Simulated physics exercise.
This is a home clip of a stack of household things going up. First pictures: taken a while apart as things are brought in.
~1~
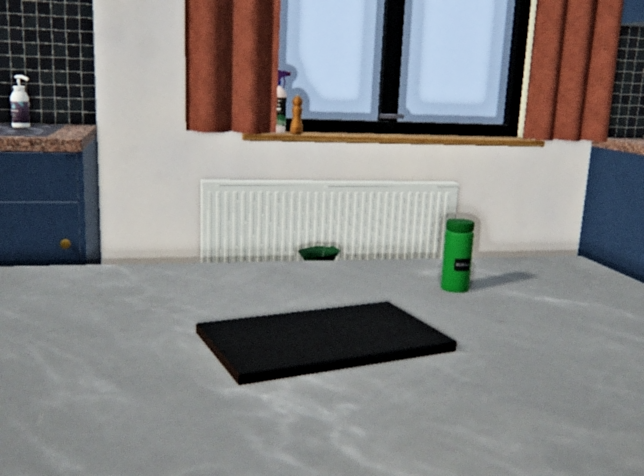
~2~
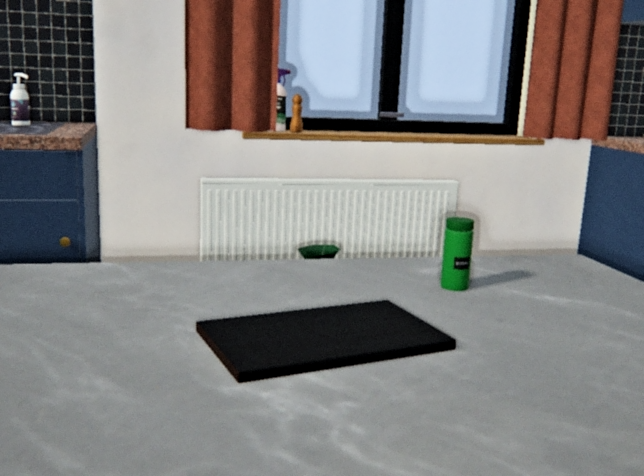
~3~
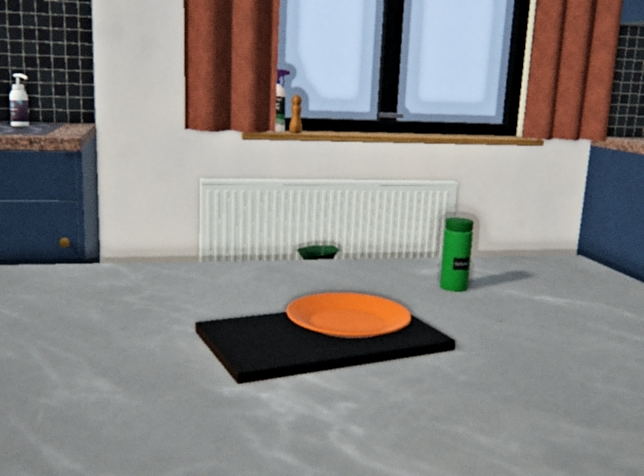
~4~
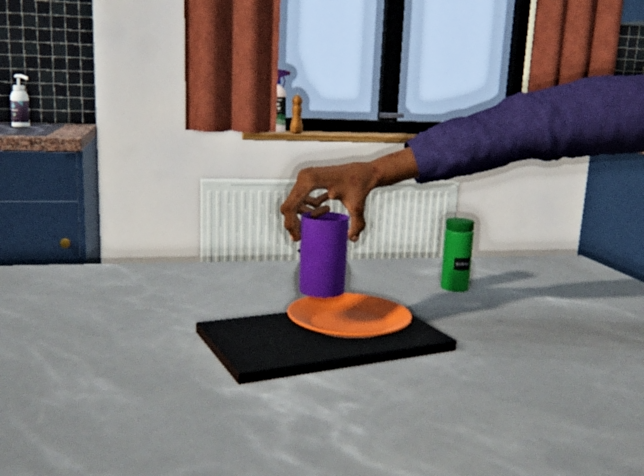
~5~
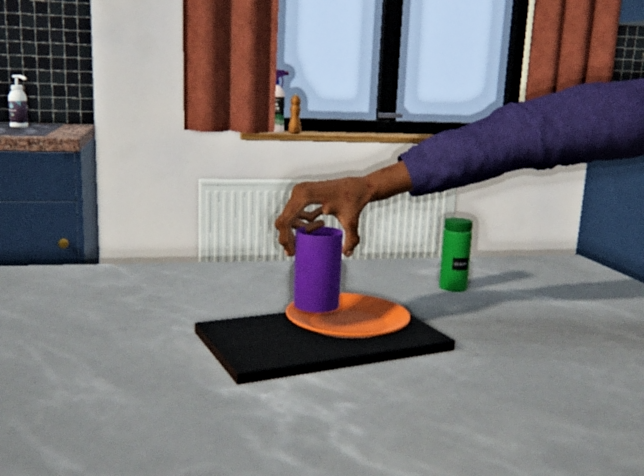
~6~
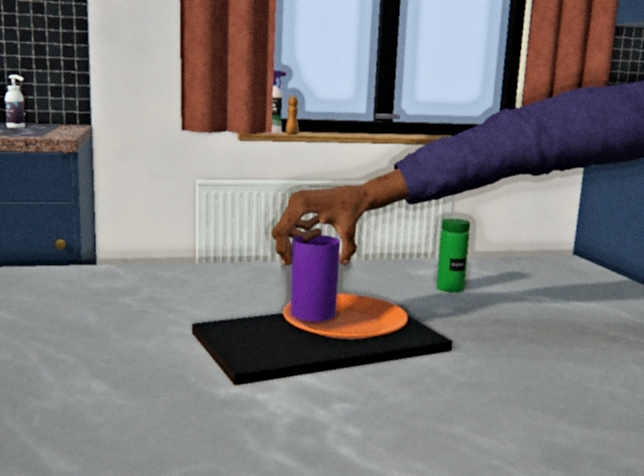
Kitchen counter with a black board and green shaker, an orange plate appearing on the board, then a hand lowering a purple cup onto it.
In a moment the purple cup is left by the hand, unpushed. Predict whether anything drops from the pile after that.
It is going to stay in one piece.
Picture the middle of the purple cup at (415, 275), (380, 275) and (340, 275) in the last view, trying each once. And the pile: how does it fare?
Try one: It topples; try two: It stands firm; try three: It stands firm.
Then, 0.70 s on from there, no change.
Then, 1.60 s on from there, purple cup resting near (315, 277).
In the end, all 4 unmoved. At the end, from the last picture's camera, purple cup near (315, 278). The pile holds.
